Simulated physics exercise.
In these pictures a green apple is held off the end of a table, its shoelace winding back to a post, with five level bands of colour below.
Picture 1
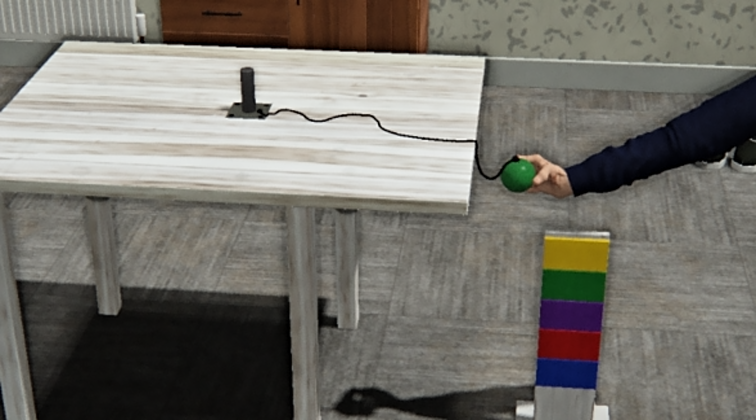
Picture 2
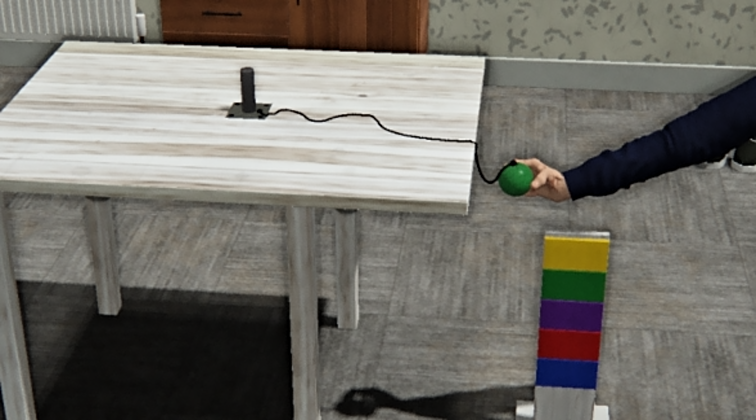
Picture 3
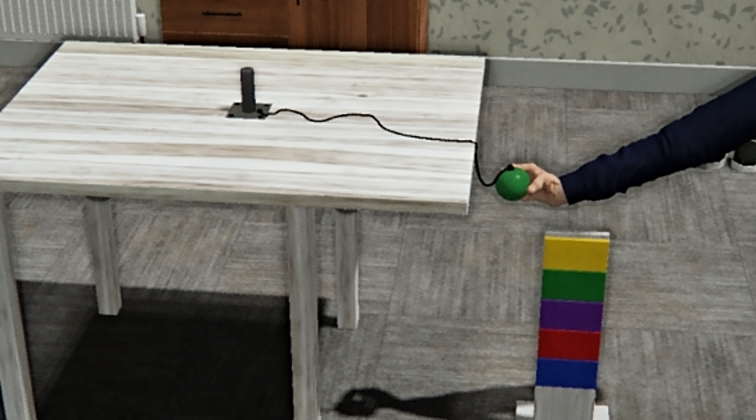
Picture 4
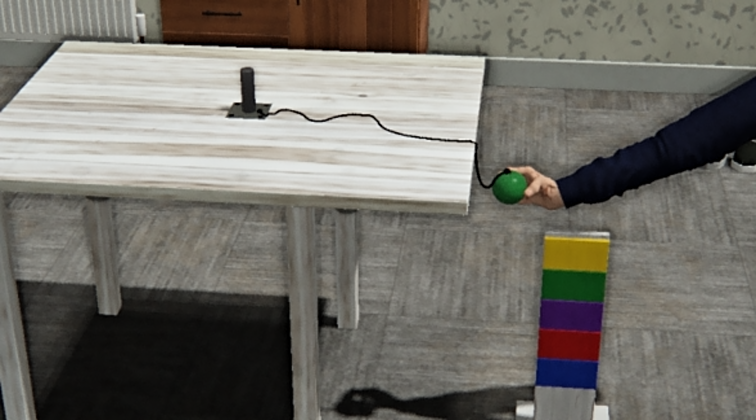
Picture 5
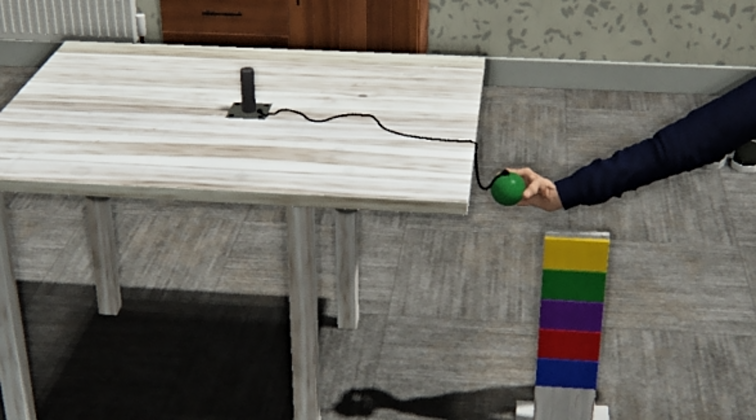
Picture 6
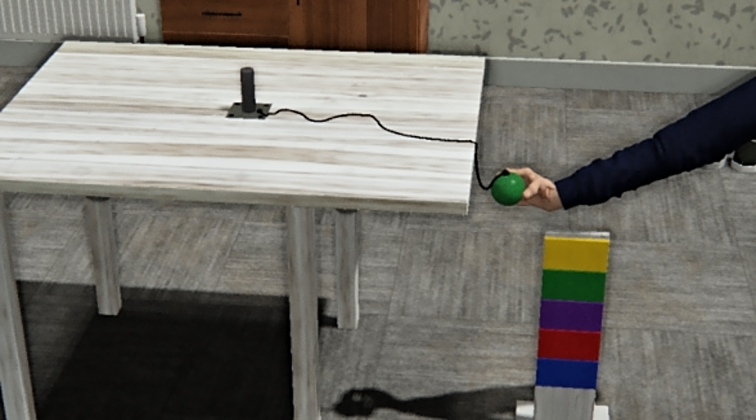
The clip opens on a hand holding a green apple just off the right end of a pale table, a dark shoelace winding back to a post, with a striped colour board below. The hand moves the apple slightly down and to the left, then stays nearly still while the shoelace barely changes.
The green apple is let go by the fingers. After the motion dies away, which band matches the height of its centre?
The green one.
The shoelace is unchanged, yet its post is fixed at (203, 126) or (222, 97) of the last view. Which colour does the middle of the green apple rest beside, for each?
Yellow; yellow.
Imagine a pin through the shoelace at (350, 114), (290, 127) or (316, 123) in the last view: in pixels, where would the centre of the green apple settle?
Those spots come out as (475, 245), (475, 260) and (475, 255).
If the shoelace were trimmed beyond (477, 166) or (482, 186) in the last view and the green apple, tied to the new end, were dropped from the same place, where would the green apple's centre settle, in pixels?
In order, about (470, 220) and about (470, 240).
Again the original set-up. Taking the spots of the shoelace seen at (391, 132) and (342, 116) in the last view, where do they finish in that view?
First: (447, 128). Second: (373, 122).
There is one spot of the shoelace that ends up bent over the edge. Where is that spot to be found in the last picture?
That point sits at about (417, 137).
A little later, apple near (486, 261); level with yellow.
Next, apple near (460, 267); level with green.
When it is over, apple near (474, 272); level with green. Its middle rests at the green band.
